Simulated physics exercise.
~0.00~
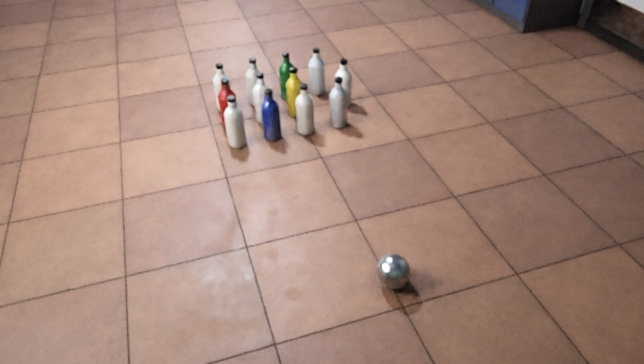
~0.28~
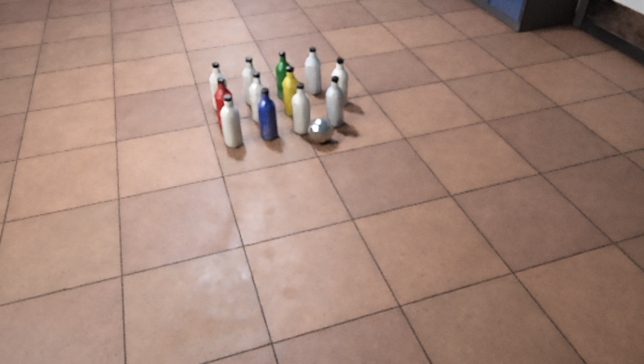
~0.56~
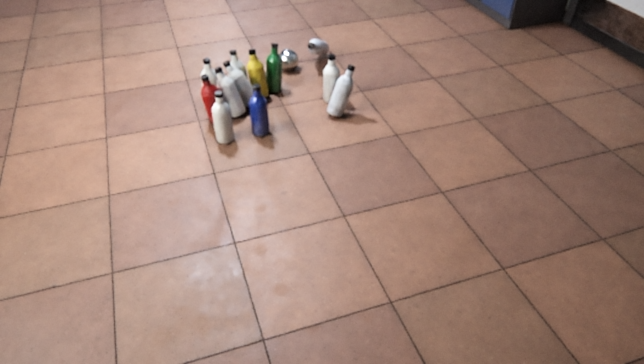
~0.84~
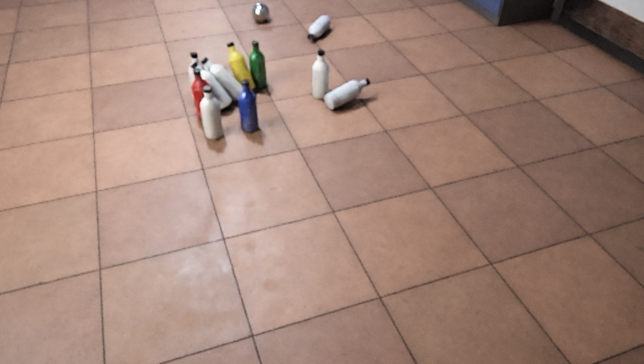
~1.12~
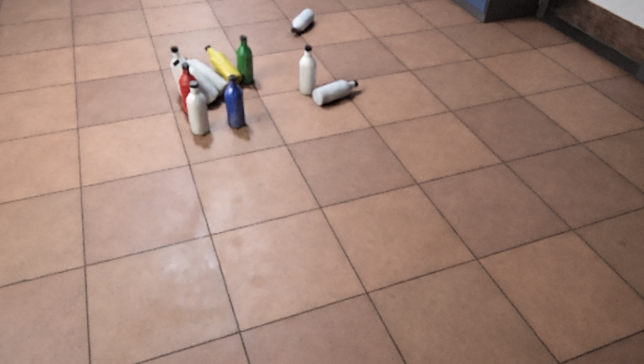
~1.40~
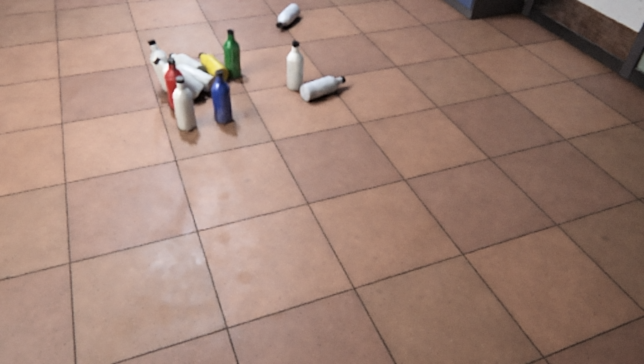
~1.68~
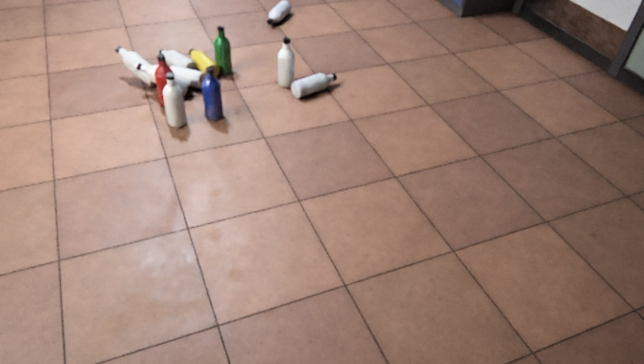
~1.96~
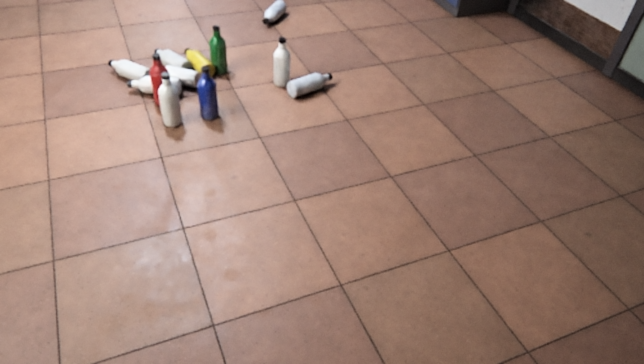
A shiny ball rolled across the tiled floor into the right side of a cluster of bottles and out of view beyond them, toppling several, including the yellow one, while the blue, red and green bottles were left standing.
